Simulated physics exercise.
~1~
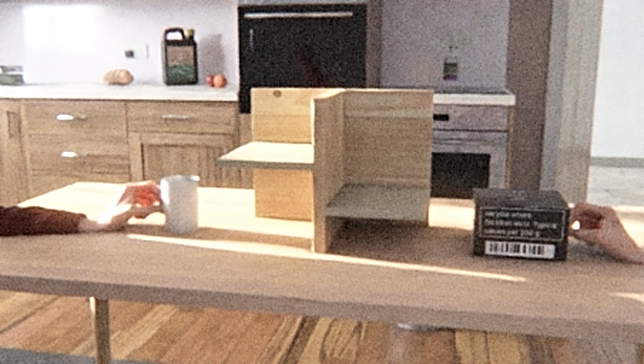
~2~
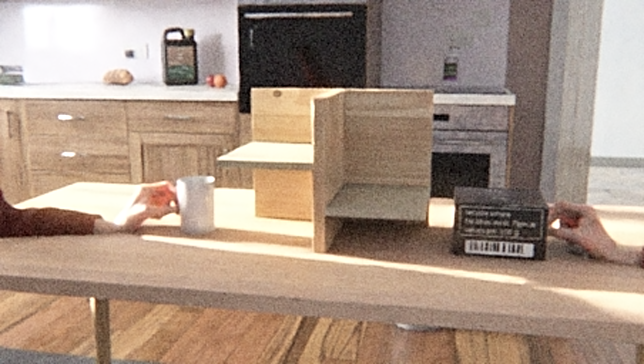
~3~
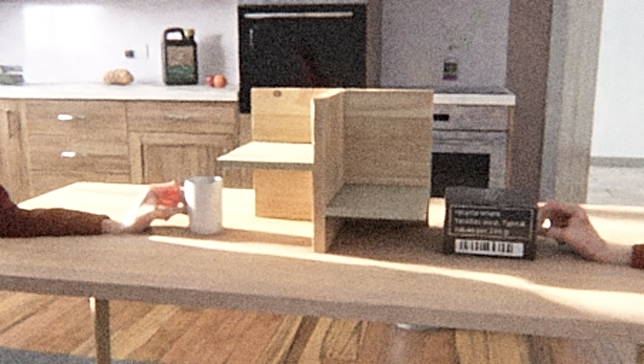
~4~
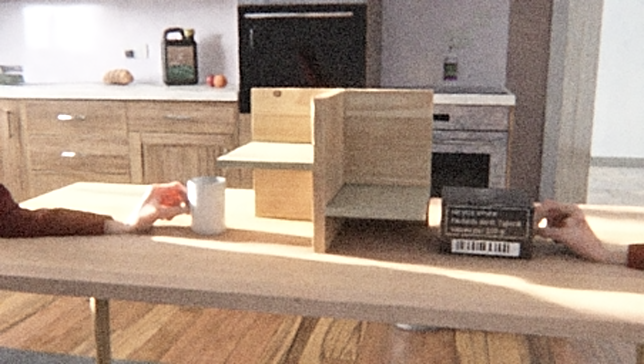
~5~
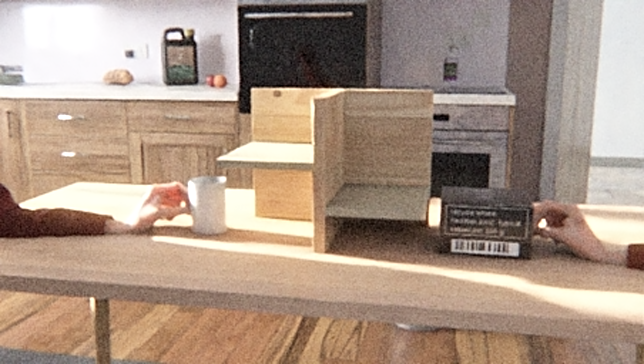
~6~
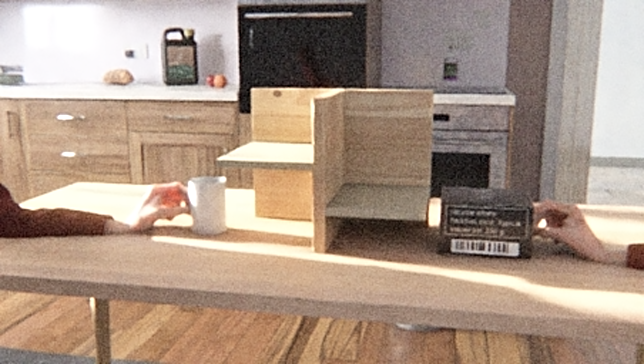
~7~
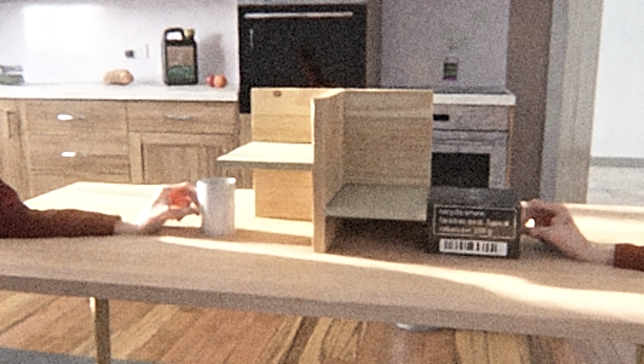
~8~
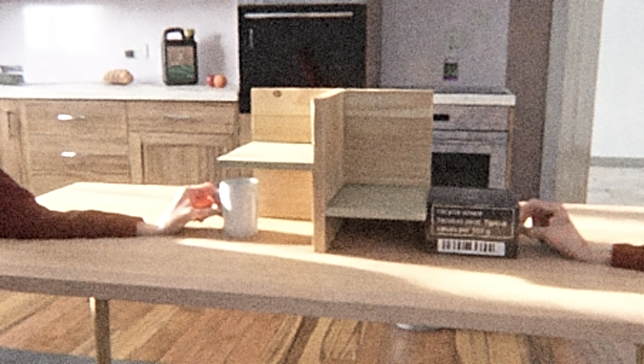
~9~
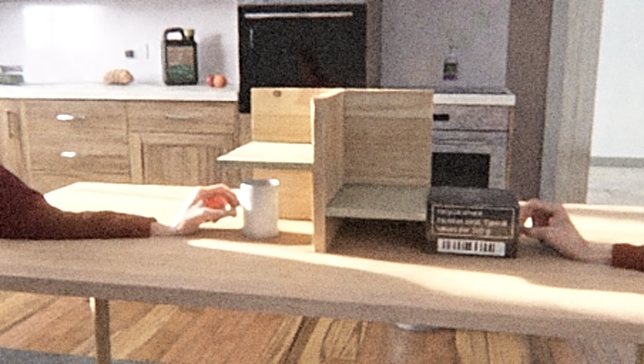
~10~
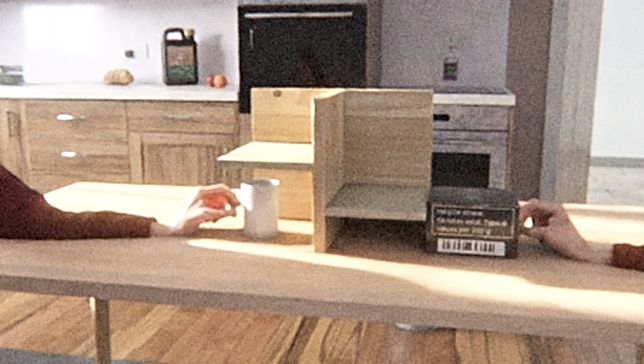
Two hands reach in from opposite sides of a wooden table in a kitchen, seen from the front by a still camera, the left one at a white beaker and the right one at a black box with a barcode. Between them stands a wooden shelf with a ledge on each side, the left ledge higher. The hands slide both things inward, then pause briefly. The box moves a little further left and stops against the edge of the lower ledge. The beaker keeps sliding right, upright, passes under the higher ledge and comes to rest there.
